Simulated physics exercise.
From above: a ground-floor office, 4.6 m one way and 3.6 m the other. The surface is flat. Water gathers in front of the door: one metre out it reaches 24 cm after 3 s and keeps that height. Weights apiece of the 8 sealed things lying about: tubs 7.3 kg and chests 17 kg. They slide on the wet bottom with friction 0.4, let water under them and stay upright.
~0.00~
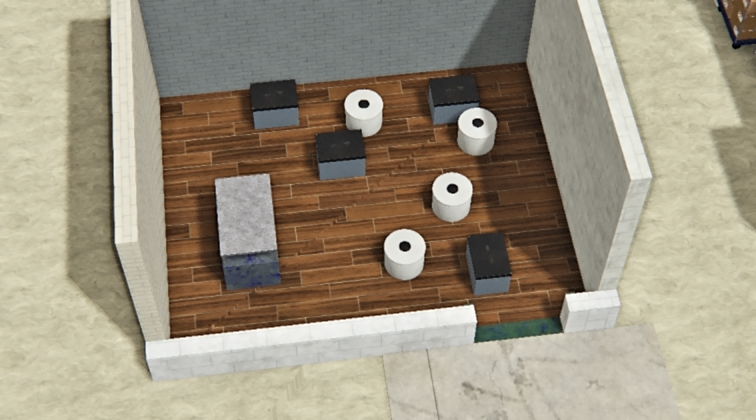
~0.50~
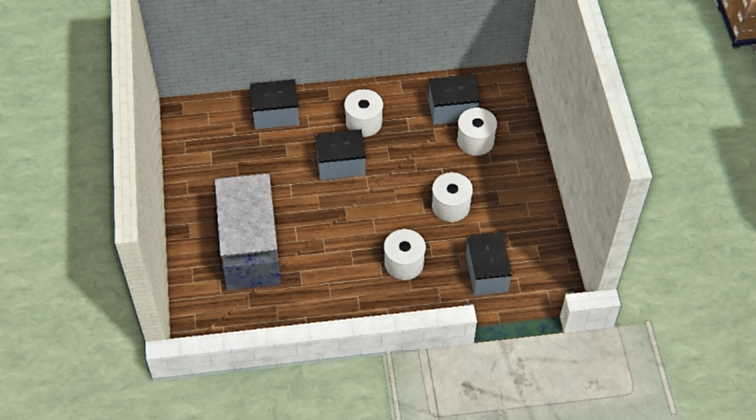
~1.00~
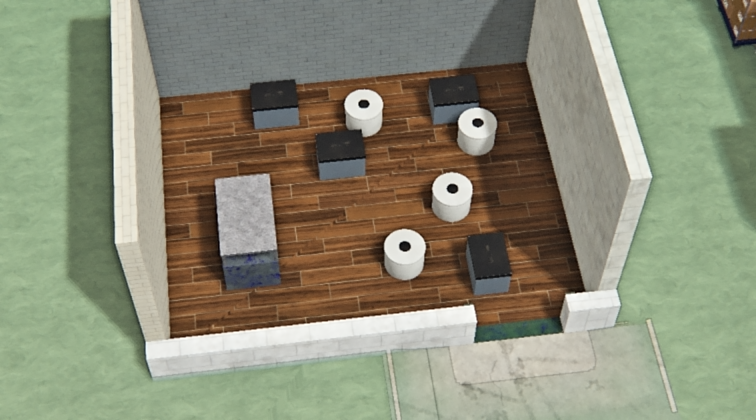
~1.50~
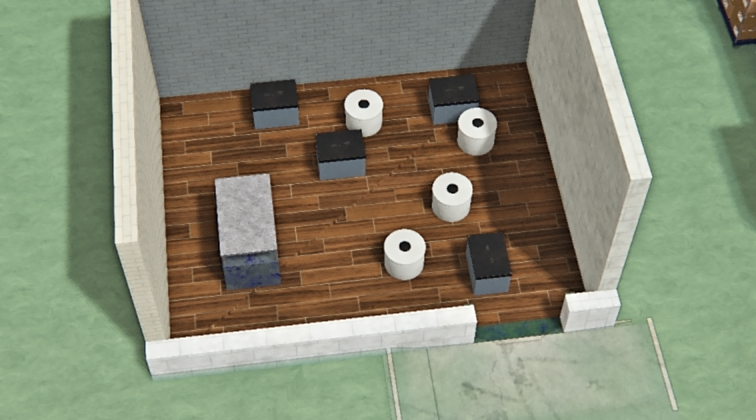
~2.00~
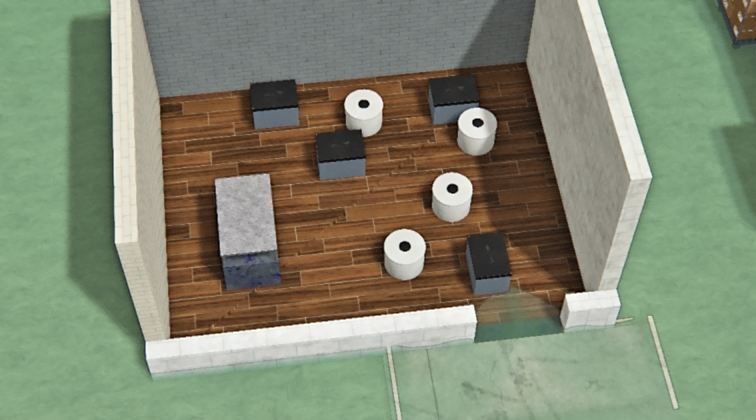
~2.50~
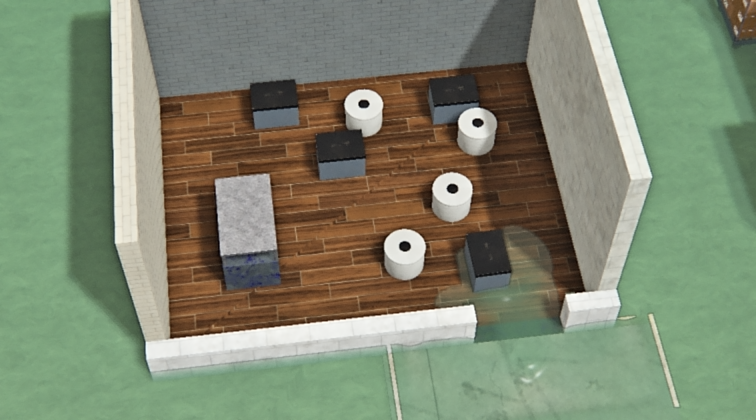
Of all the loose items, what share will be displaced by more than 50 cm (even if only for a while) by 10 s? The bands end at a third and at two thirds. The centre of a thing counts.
Share: Two thirds or more.
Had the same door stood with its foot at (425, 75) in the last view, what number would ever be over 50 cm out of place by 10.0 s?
In that case 6 of them.
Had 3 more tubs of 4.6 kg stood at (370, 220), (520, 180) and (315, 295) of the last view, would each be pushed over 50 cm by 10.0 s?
In turn: Over, over, short of it.
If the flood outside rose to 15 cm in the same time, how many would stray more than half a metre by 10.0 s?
Then 2.
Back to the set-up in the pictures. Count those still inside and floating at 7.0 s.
At that moment 5.
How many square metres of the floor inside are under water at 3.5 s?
Some 4.5 m2.
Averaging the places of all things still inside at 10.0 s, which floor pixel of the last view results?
At about (241, 174).
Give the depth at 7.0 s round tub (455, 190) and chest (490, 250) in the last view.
Roughly 8 and 8 cm.
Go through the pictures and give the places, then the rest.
In the first frame, a chest at (490, 255) rests on the ground; a tub at (478, 123), on the bottom; water covers 0.0 m2; 0 of 8 have shifted.
In the second frame, a chest at (490, 255) rests on the ground; a tub at (478, 123), on the bottom; 0.0 m2 under water; 0 of 8 have shifted.
In the third frame, a chest at (490, 255) rests on the ground; a tub at (478, 123) rests on the ground; water covers 0.0 m2; 0 of 8 have shifted.
In the fourth frame, a chest at (490, 255), on the bottom; a tub at (478, 123), on the bottom; water covers 0.0 m2; 0 of 8 have shifted.
In the fifth frame, a chest at (490, 255) rests on the ground; a tub at (478, 123), on the bottom; water covers 0.3 m2; 0 of 8 have shifted.
In the sixth frame, a chest at (489, 252) rests on the ground, 4 cm from its start; a tub at (478, 123), on the bottom; 0.9 m2 under water; 0 of 8 have shifted.
After 3.5 s 1 of 8 are over 50 cm from their spots; 0 afloat.
After 4.5 s 3 of 8 are over 50 cm from their spots; 0 afloat.
After 7.0 s 6 of 8 are over 50 cm from their spots; 5 afloat.
After 10.0 s 8 of 8 are over 50 cm from their spots, and 8 have been at some point; 7 afloat.
